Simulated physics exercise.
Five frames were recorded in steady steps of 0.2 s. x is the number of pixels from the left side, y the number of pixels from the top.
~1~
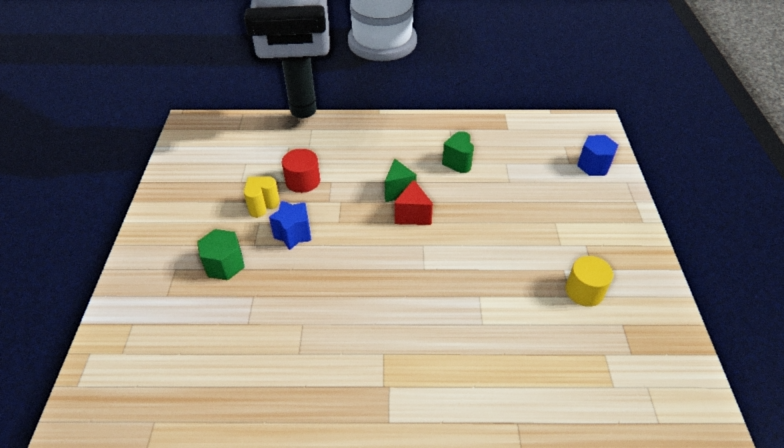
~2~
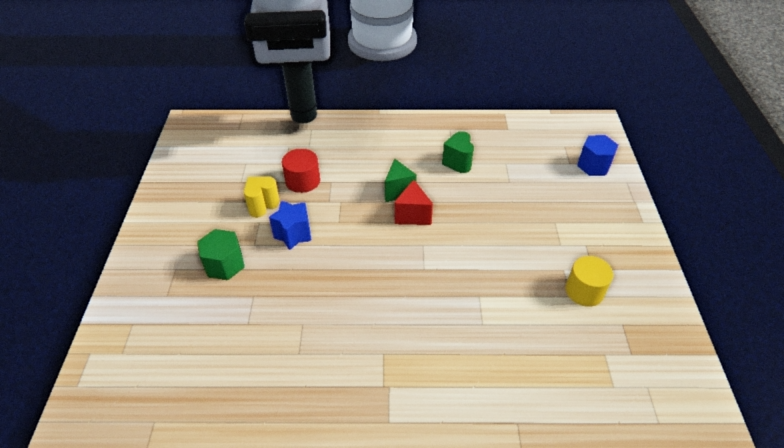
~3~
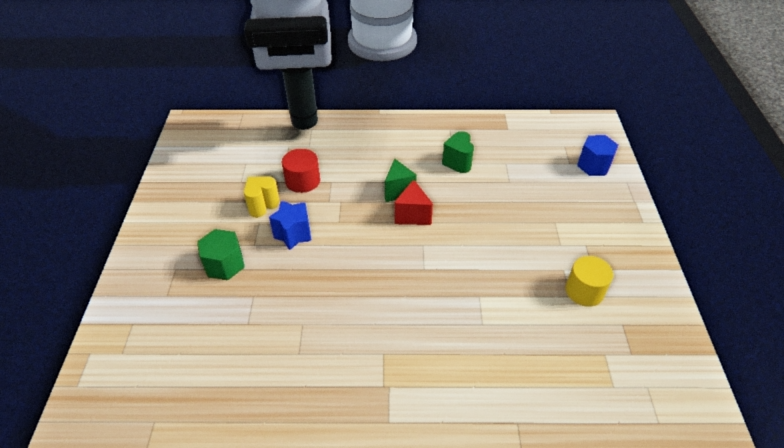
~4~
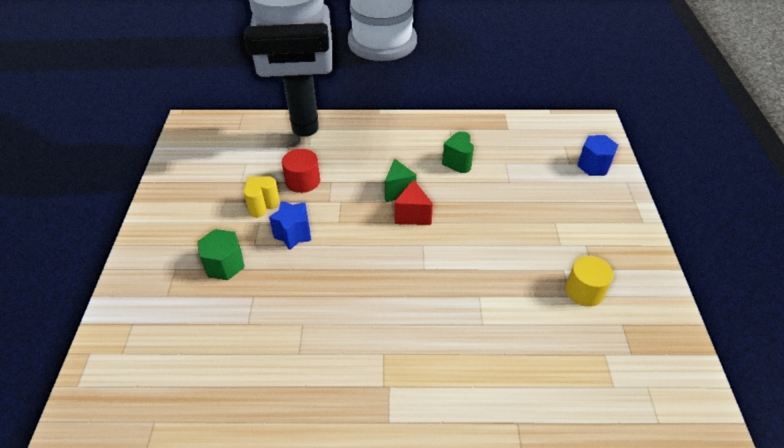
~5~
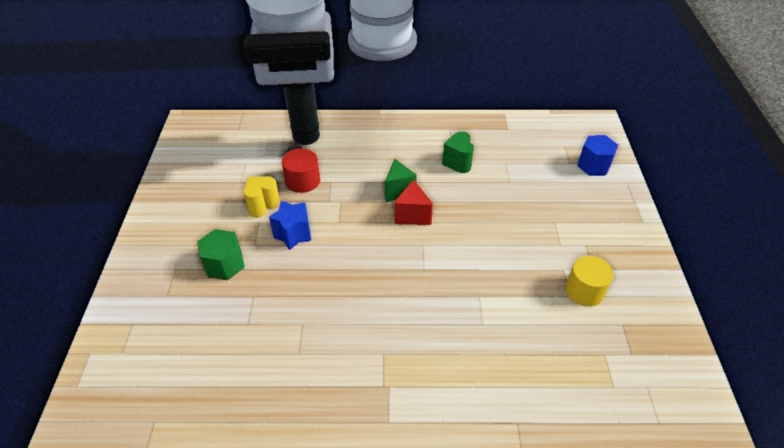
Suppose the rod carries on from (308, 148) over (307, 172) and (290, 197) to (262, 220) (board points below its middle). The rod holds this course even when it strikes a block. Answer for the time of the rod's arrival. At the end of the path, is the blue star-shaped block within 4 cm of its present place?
Yes.
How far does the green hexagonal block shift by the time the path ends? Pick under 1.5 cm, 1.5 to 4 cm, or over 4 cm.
Answer: Less than 1.5 cm.
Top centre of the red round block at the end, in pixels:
About (265, 223).
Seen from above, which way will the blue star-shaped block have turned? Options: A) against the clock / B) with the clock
My pick is A.
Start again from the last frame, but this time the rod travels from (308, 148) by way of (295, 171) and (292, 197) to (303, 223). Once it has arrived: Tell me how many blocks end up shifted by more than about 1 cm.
Answer: 2.
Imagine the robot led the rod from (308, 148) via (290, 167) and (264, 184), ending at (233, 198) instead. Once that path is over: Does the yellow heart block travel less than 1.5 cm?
Answer: Yes.
What follows on the original path. One third of the way, rod at (306, 162); red round block at (297, 174).
Two thirds of the way, rod at (287, 187); yellow heart block at (253, 186); blue star-shaped block at (288, 225), turned 25° anticlockwise; red round block at (282, 201).
At the end, rod at (259, 209); green hexagonal block unmoved; yellow heart block at (226, 197), turned 70° clockwise; blue star-shaped block at (292, 238), turned 60° anticlockwise; red round block at (265, 223).
